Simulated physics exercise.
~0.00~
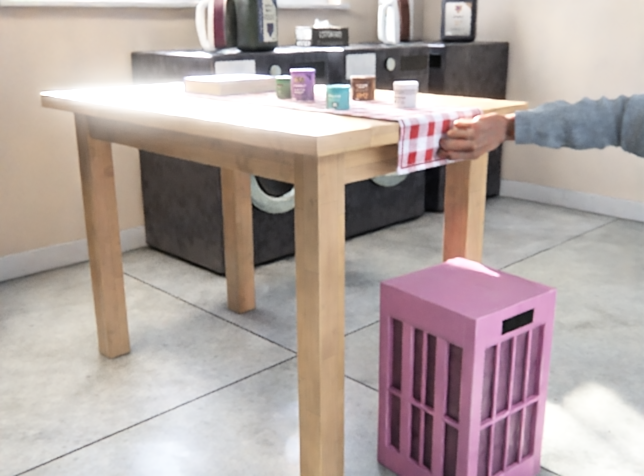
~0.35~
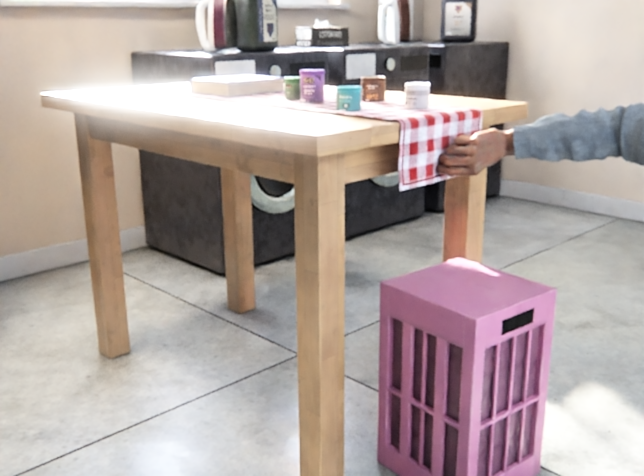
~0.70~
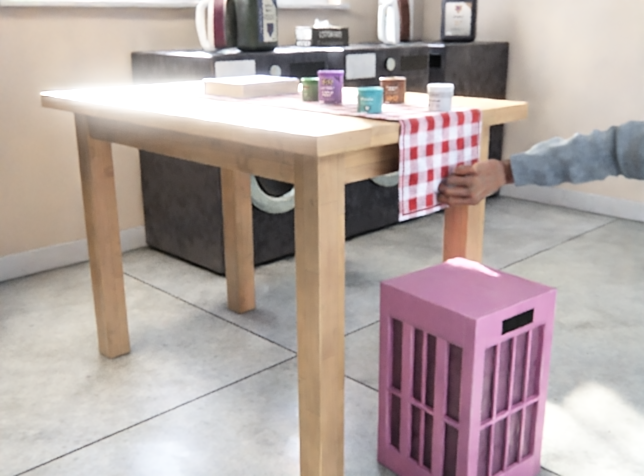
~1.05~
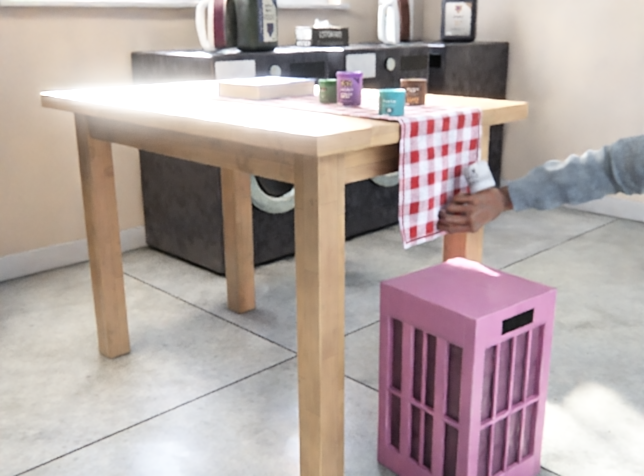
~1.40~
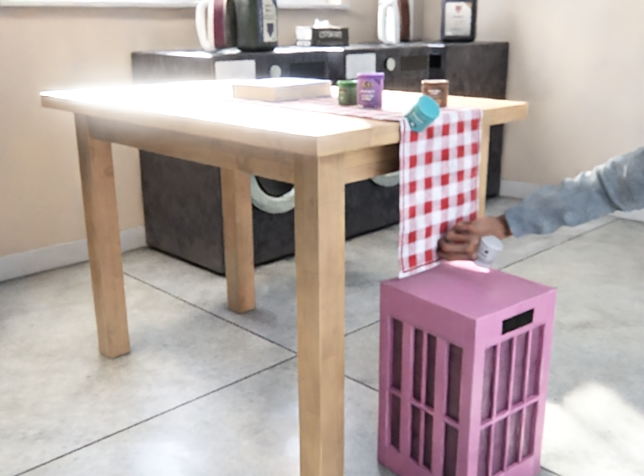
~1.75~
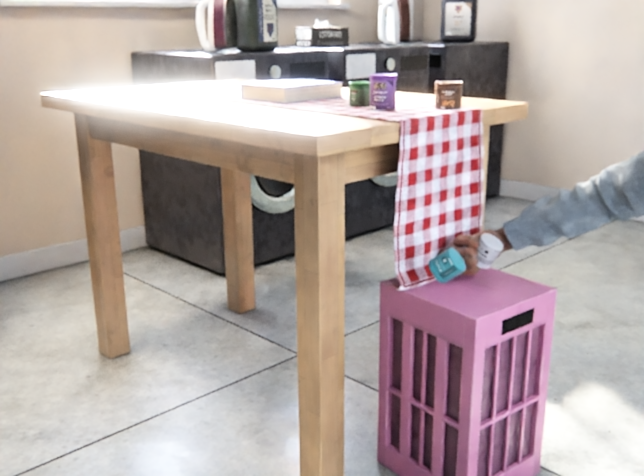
The clip opens on a wooden table where small containers, among them a turquoise pot, a white pot, a brown pot and a purple can, stand on a red and white checked cloth. A hand reaching in from the right pulls the hanging end slowly downward, and the containers ride to the right toward the edge. The white pot goes over first, dropping beside the hand. The turquoise pot then tips at the edge and falls too. By the end the hem is down at the pink crate, with the brown pot and upright purple can still on the table.
